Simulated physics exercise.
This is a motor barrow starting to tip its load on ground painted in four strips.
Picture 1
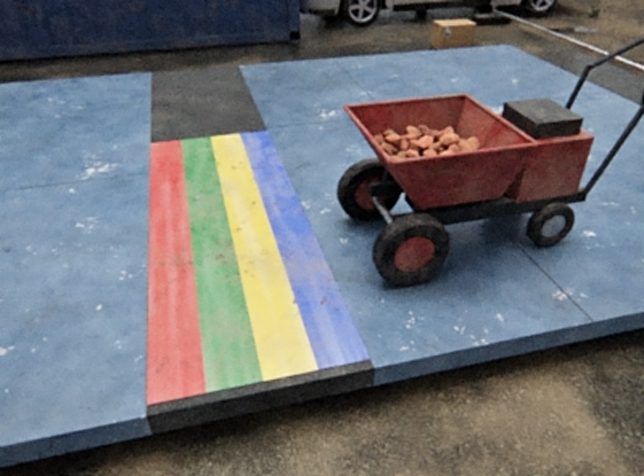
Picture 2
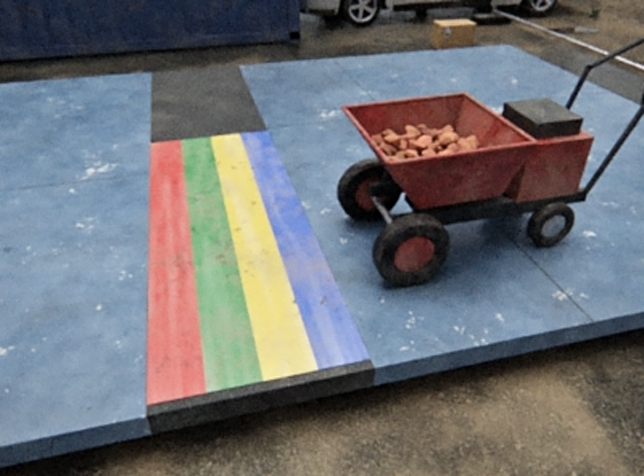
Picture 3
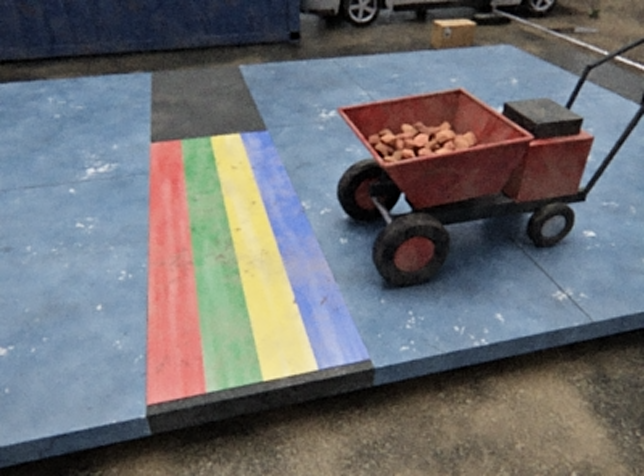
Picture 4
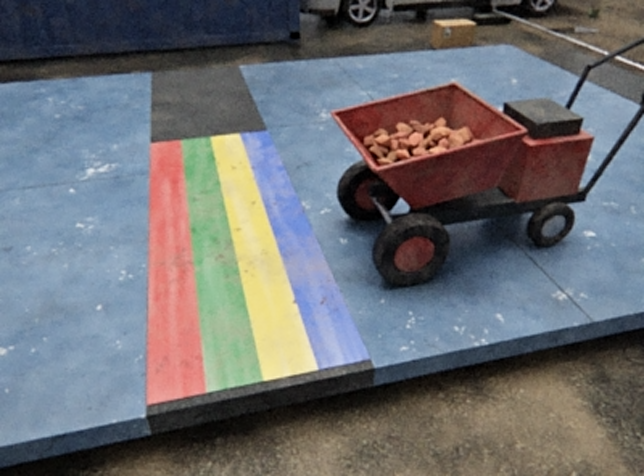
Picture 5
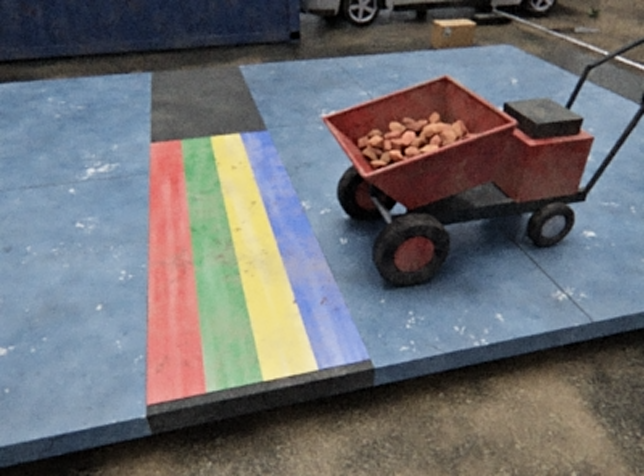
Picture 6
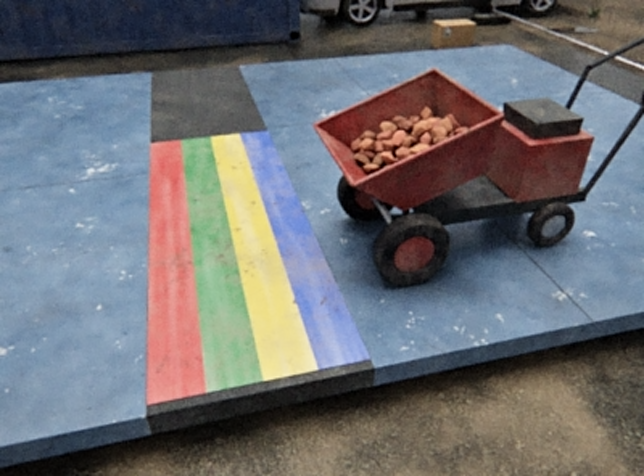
On a wet yard, beside red, green, yellow and blue strips painted on a blue platform, a red motor barrow stood still while its skip of rubble slowly tilted forward to the left.
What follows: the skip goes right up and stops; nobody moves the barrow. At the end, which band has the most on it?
Most covered: The yellow band.
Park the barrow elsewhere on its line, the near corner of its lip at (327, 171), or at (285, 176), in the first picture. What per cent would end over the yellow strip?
Roughly 0 per cent, and 0 per cent.
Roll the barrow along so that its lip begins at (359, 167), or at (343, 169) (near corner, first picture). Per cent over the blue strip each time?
Near 0 % and 0 %.
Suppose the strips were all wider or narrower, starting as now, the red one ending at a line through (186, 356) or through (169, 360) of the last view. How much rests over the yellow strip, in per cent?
Roughly 40 per cent, and 50 per cent.
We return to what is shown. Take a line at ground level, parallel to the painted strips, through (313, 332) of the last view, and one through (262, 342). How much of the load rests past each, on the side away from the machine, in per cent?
First some 80, then 30 per cent.
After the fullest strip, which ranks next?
Next in line is the green strip.
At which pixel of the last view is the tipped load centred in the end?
Near (259, 263).
Just after the last frame, skip tipped steeply; every one in the skip.
A moment on, skip tipped right over; almost all in the skip; about a tenth over the yellow strip.
Further on, skip tipped right over; roughly a quarter in the skip; about a tenth over the blue strip; roughly half over the yellow strip; roughly a quarter over the green strip; just a few over the red strip.
When it is over, skip tipped right over; roughly a quarter in the skip; about a tenth over the blue strip; roughly half over the yellow strip; roughly a quarter over the green strip; about a tenth over the red strip.
